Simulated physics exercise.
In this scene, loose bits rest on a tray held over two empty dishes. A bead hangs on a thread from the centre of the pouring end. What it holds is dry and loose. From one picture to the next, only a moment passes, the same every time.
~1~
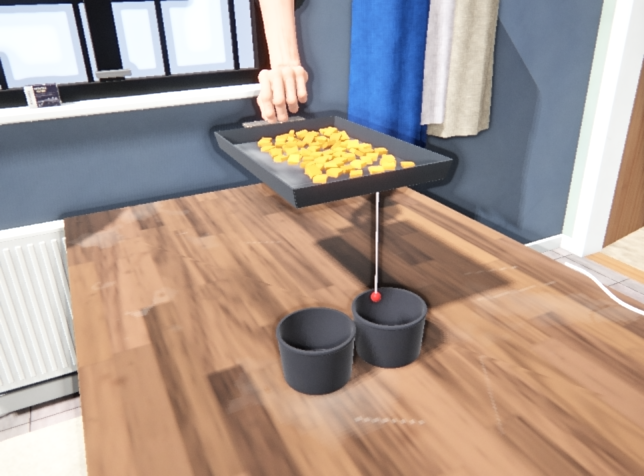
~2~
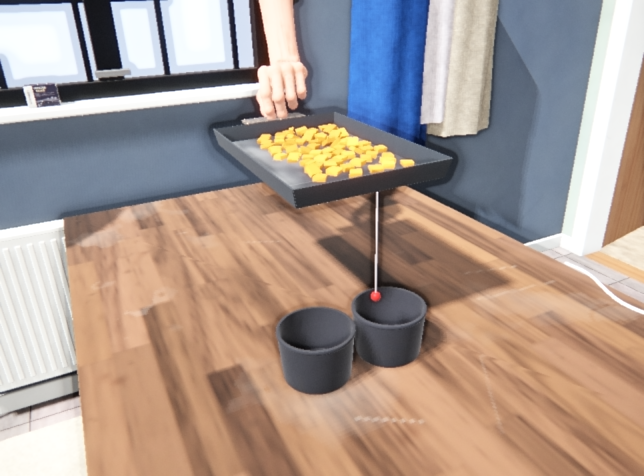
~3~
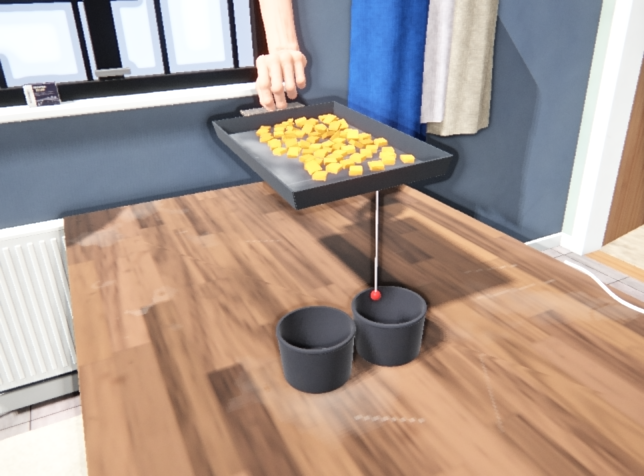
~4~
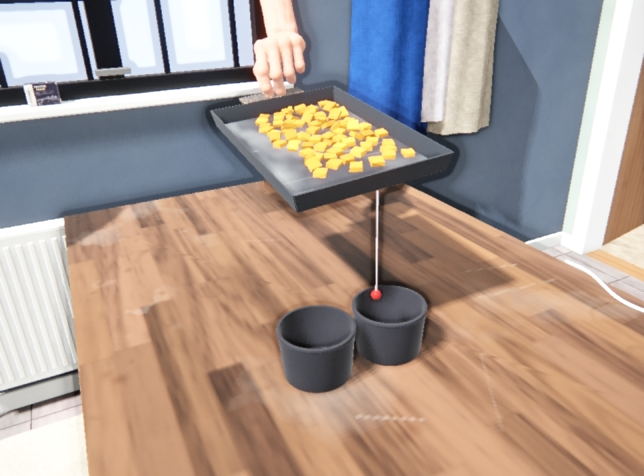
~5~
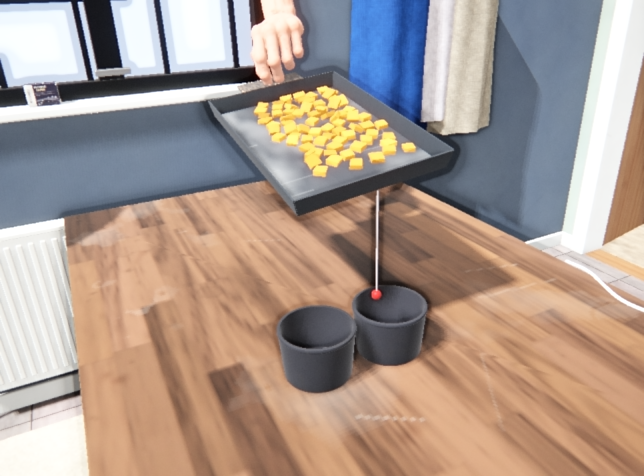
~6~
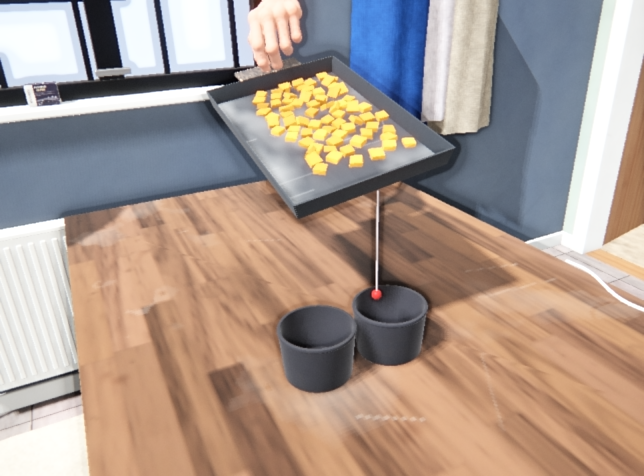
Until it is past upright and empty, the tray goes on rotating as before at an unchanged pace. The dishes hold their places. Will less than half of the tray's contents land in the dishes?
No: The greater share ends up in the dishes.
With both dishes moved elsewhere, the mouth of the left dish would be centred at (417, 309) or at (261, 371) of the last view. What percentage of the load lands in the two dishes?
In the first position around 0 percent, in the second around 40 percent.
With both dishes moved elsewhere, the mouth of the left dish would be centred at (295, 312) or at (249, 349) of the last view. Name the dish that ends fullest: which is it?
Well, the first go goes to the leftmost dish, and the second to the rightmost dish.
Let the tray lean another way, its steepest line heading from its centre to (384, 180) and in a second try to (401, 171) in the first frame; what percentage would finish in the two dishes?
I'd put it at some 0 % and then some 10 %.
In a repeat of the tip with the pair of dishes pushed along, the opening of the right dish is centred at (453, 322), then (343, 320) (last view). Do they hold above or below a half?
The first place gets a lesser share, the second the greater share.
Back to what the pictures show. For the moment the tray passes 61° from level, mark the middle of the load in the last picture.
The middle of the load sits near (311, 170).
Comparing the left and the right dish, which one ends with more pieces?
Fuller at the end: The leftward one.
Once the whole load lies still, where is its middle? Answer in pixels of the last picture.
The centre ends up roughly at (318, 368).
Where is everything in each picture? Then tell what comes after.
The first picture shows corners of the pouring end at (296, 187) and (447, 159), level; middle of the load at (314, 149), small crackers; left dish at (334, 368); right dish at (409, 342); bead on its thread at (376, 297).
The second picture shows corners of the pouring end at (296, 187) and (446, 158), level; middle of the load at (313, 147).
The third picture shows corners of the pouring end at (296, 189) and (447, 155), tipped barely, lowest at the left corner; middle of the load at (313, 140).
The fourth picture shows corners of the pouring end at (296, 193) and (447, 152), tipped a little, lowest at the left corner; middle of the load at (313, 130).
The fifth picture shows corners of the pouring end at (296, 197) and (448, 149), tipped a little, lowest at the left corner; middle of the load at (312, 122).
The sixth picture shows corners of the pouring end at (296, 201) and (449, 147), tipped clearly, lowest at the left corner; middle of the load at (312, 113); left dish at (334, 365); right dish at (409, 339).
Soon, tray tipped steeply; all on the tray.
A while on, tray tipped right over; most on the tray; a small part in the left dish; a small part outside both.
Towards the end, tray tipped past a quarter turn; most in the left dish; about a quarter outside both.
Finally, tray tipped past a quarter turn; most in the left dish; none in the right dish; about a quarter outside both.
